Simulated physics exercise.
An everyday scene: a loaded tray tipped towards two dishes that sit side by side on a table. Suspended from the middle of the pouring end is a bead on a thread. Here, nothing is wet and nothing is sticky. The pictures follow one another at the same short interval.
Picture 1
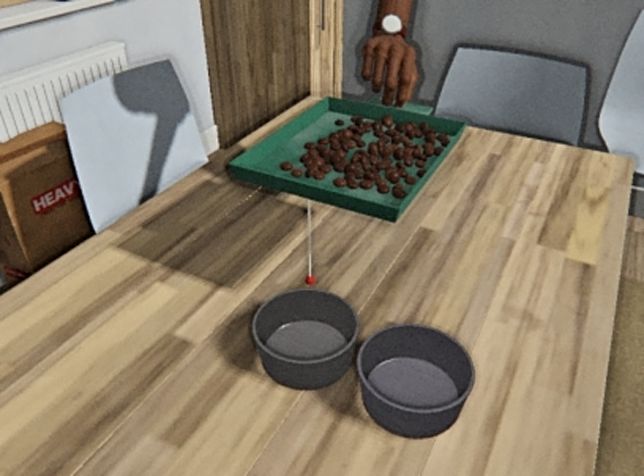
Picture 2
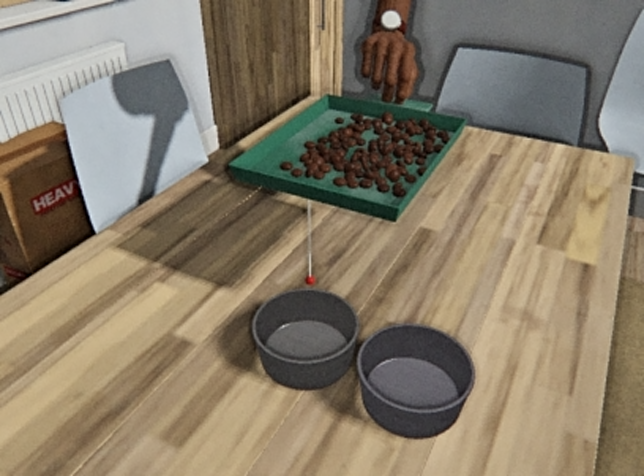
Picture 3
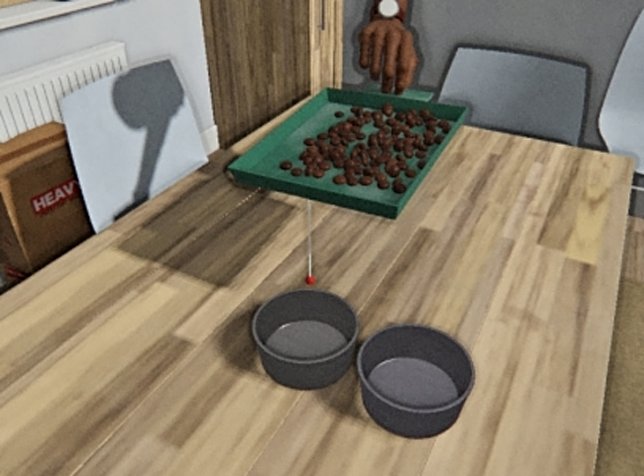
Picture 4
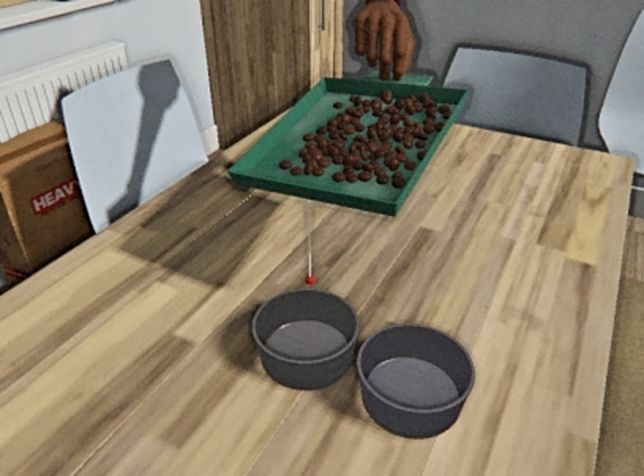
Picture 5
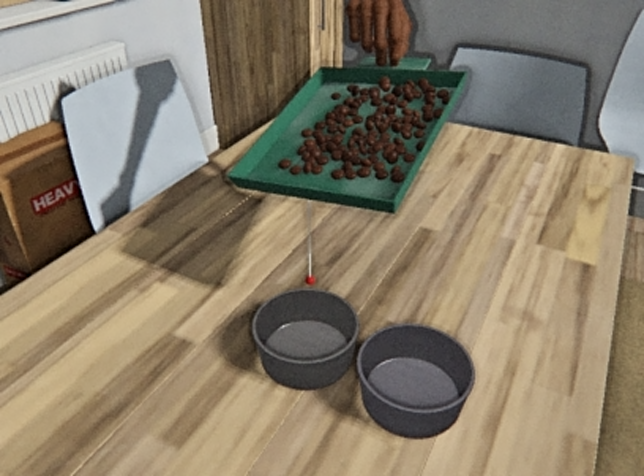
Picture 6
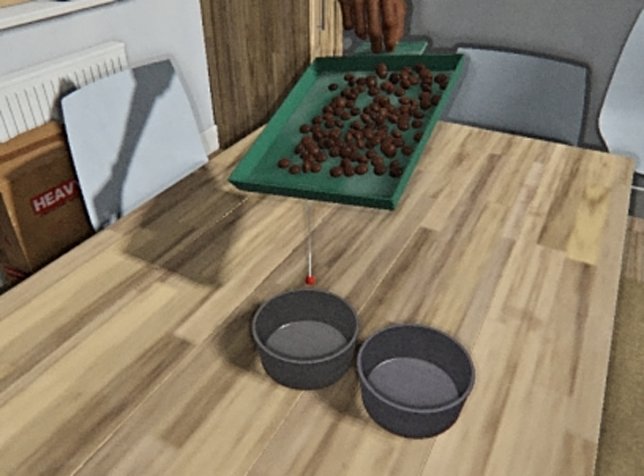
The clip opens on a green tray of small brown pieces held nearly level above a wooden table, behind two empty grey dishes and a hanging red bead. A hand at the far side then raises that end, gradually tilting the tray towards the dishes, its near left corner lowest.
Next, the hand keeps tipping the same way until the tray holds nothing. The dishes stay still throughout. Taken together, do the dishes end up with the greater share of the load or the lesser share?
They end up with the lesser share.
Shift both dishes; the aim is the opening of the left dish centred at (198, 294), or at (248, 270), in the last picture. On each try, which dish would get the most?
The left-hand one the first time, the left-hand one the second.
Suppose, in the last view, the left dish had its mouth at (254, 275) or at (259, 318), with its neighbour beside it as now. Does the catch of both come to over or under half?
Beyond half, then short of half.
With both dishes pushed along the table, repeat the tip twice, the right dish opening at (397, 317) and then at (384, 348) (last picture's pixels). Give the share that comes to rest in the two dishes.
It works out to 20 percent and then 30 percent.
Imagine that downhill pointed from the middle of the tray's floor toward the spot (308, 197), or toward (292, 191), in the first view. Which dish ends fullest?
The first place favours the left of the two, the second the left of the two.
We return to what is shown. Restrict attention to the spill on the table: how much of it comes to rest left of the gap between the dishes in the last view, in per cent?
Roughly 100 percent.
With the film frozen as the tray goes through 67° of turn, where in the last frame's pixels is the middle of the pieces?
Its middle sits at about pixel (275, 173).
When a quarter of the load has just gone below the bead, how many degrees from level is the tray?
Roughly 85 degrees at that moment.
Shortly afterwards, tray tipped steeply; the bulk on the tray; only a few outside both; a little in the air.
Next, tray tipped past a quarter turn; a little on the tray; a little in the left dish; near two thirds outside both; near a quarter in the air.
Some moments later, tray tipped past a quarter turn; a little in the left dish; all but a few outside both.
In the end, tray tipped past a quarter turn; none at all in the right dish; a little in the left dish; all but a few outside both.
